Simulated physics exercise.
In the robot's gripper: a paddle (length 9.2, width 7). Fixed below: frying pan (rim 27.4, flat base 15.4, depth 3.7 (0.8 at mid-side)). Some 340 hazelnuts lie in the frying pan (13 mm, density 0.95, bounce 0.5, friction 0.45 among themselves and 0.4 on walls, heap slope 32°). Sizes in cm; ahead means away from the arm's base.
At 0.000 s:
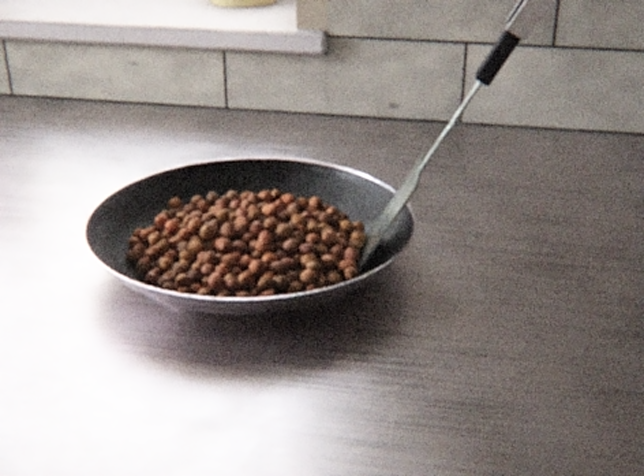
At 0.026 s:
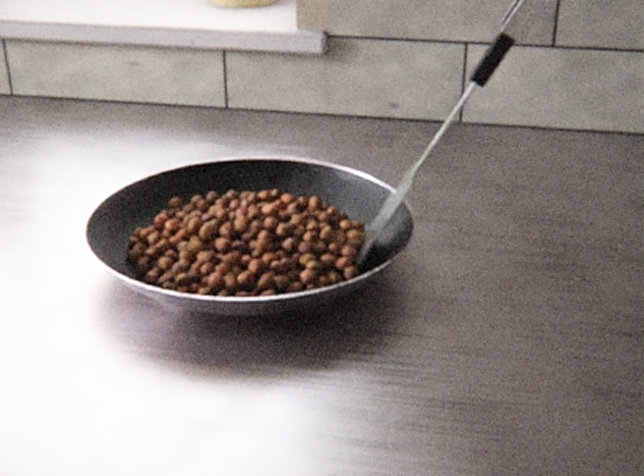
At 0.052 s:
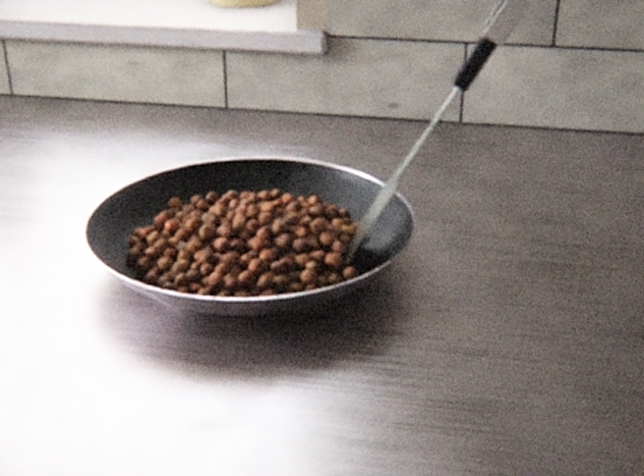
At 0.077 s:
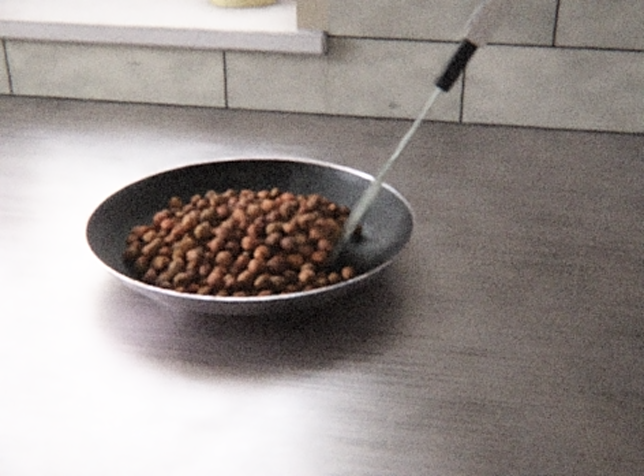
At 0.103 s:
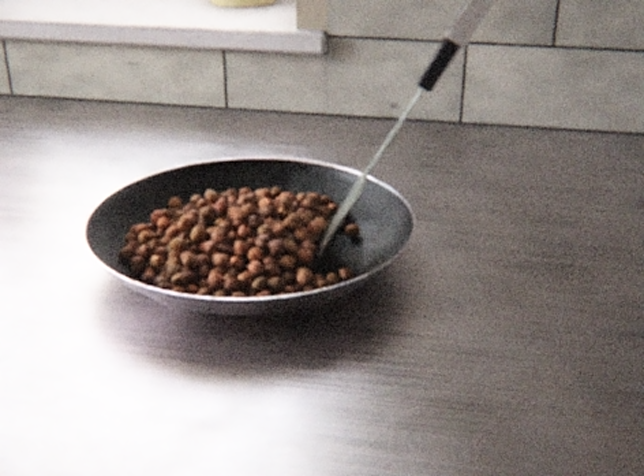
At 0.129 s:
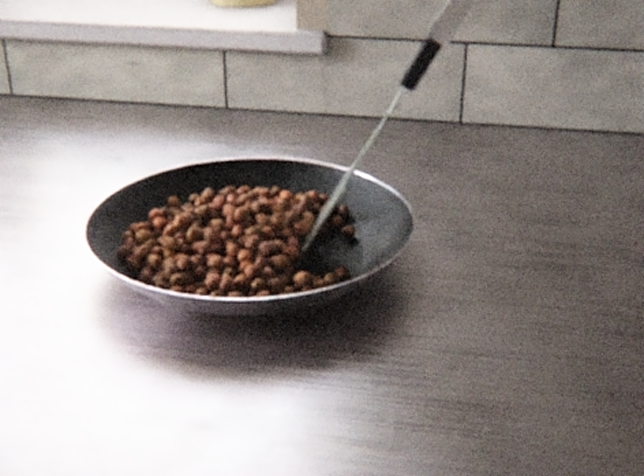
At first, a dark frying pan heaped with brown hazelnuts sits on a grey countertop, with a slanted metal paddle resting at the right edge of the heap. The paddle then moves steadily left through the nuts, pushing some leftward and leaving a bare patch of pan behind it.
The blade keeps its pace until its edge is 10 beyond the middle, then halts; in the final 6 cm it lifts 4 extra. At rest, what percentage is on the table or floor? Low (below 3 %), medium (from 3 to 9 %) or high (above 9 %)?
A high share, above 9 %, ends on the table or floor.
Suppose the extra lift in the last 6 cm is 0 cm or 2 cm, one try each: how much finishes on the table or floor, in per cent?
Some 15 and 20 per cent.
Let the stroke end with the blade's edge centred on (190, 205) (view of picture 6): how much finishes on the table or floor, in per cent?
Some 0 per cent.
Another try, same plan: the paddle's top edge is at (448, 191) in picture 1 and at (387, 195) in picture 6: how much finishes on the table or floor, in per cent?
Some 15 per cent.
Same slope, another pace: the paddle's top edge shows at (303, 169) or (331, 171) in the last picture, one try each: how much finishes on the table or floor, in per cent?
Some 20 and 15 per cent.
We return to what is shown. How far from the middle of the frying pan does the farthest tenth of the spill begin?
About 35 cm.
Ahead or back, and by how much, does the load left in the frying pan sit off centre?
Some 3.5 cm ahead.
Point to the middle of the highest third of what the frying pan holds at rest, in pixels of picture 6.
Near (156, 230).
After 0.23 s, sloping 61°, highest piece 5 above the table; 339 in the frying pan.
After 0.33 s, sloping 61°, highest piece 6 above the table; 339 in the frying pan.
After 0.58 s, sloping 61°, highest piece 5 above the table; 291 in the frying pan, 48 on the table or floor.
After 1.63 s, sloping 61°, highest piece 4 above the table; 290 in the frying pan, 49 on the table or floor.
In the end, 290 in the frying pan, 49 on the table or floor. That is 14 % on the table or floor.
